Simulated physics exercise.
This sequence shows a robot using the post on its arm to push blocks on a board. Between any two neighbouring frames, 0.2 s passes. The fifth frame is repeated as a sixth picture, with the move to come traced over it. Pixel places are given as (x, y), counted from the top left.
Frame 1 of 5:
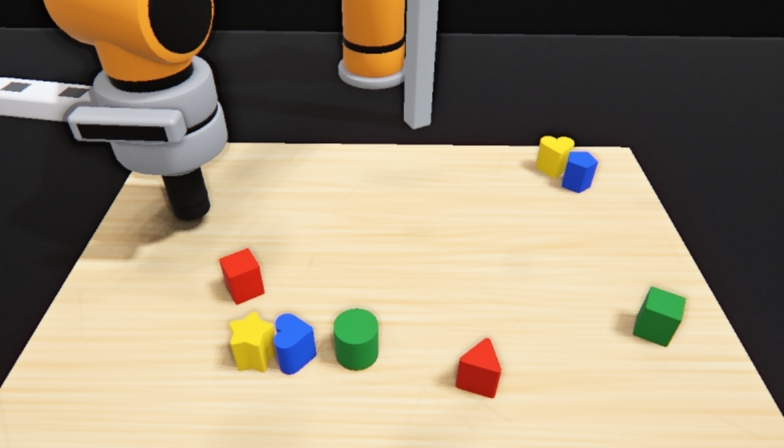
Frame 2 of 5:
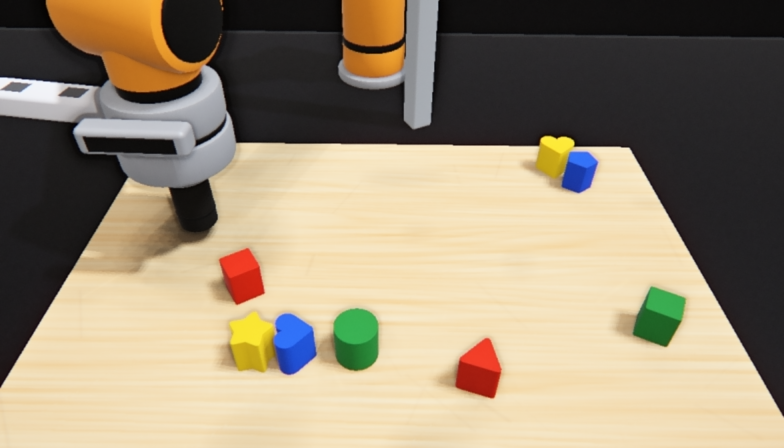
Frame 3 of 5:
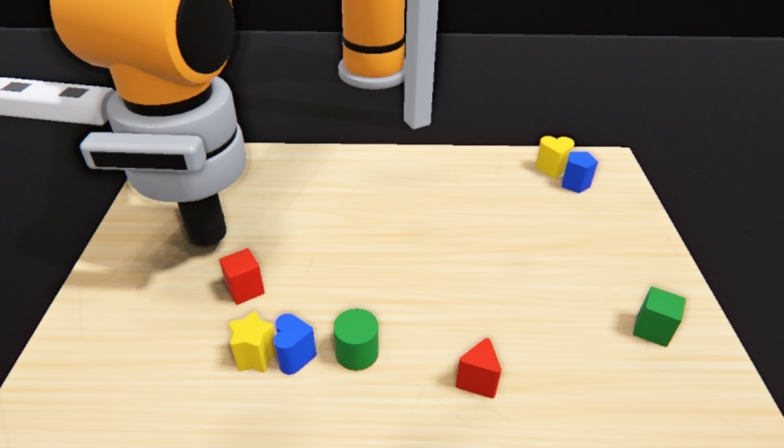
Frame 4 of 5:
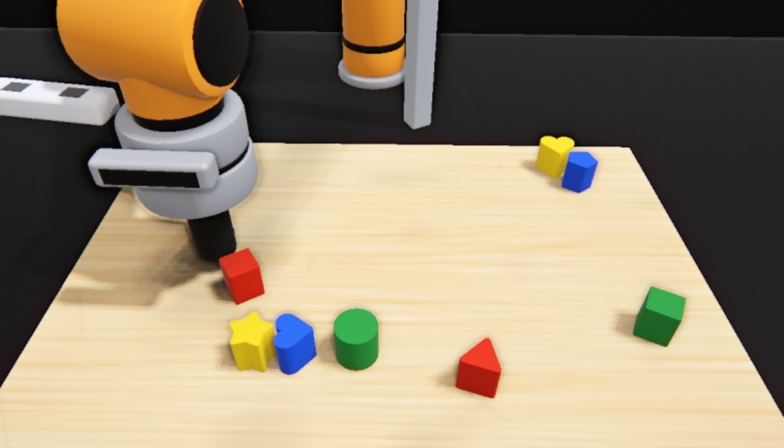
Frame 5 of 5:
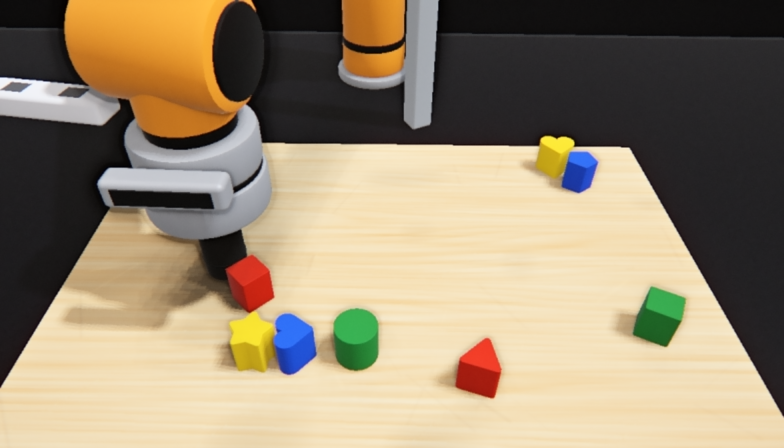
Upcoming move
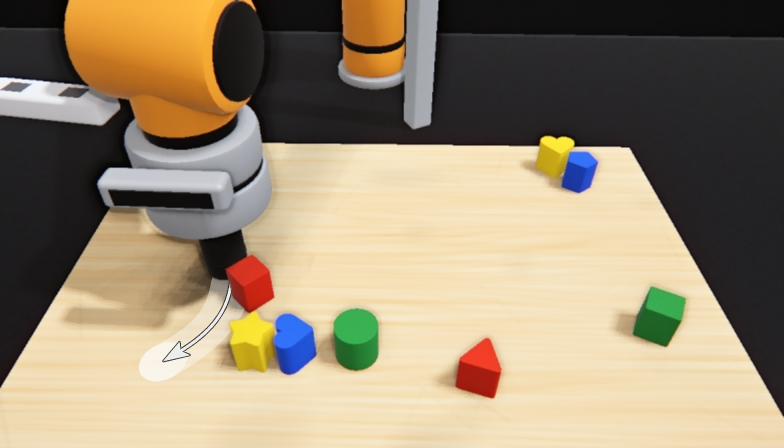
A robot arm's dark post moves down and slightly right across a wooden board, approaching a red block near a yellow star and a blue heart. The post reaches the red block and nudges it slightly down and to the right, closer to the star, while the other coloured blocks stay still.
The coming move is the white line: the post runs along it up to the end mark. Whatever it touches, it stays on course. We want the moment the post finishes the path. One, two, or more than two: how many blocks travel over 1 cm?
The push moves one block more than 1 cm.
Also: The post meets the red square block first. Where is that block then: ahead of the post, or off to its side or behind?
When the path ends, it will lie beside or behind the post.
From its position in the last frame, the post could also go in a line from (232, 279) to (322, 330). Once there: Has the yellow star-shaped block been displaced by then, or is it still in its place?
The push misses it.
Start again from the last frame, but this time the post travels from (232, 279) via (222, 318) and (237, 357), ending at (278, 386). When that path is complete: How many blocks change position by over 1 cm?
When the path ends, I think you'll find three or more blocks out of place by more than 1 cm.
The line goes from (232, 279) through (224, 308) and (201, 337) to (163, 361).
The first path, step by step. One third of the way, post (220, 296); red square block (254, 284), turned 40° anticlockwise.
Two thirds of the way, post (196, 325); red square block (254, 284), turned 40° anticlockwise.
At the end, post (158, 349); red square block (254, 284), turned 40° anticlockwise; yellow star-shaped block unmoved.
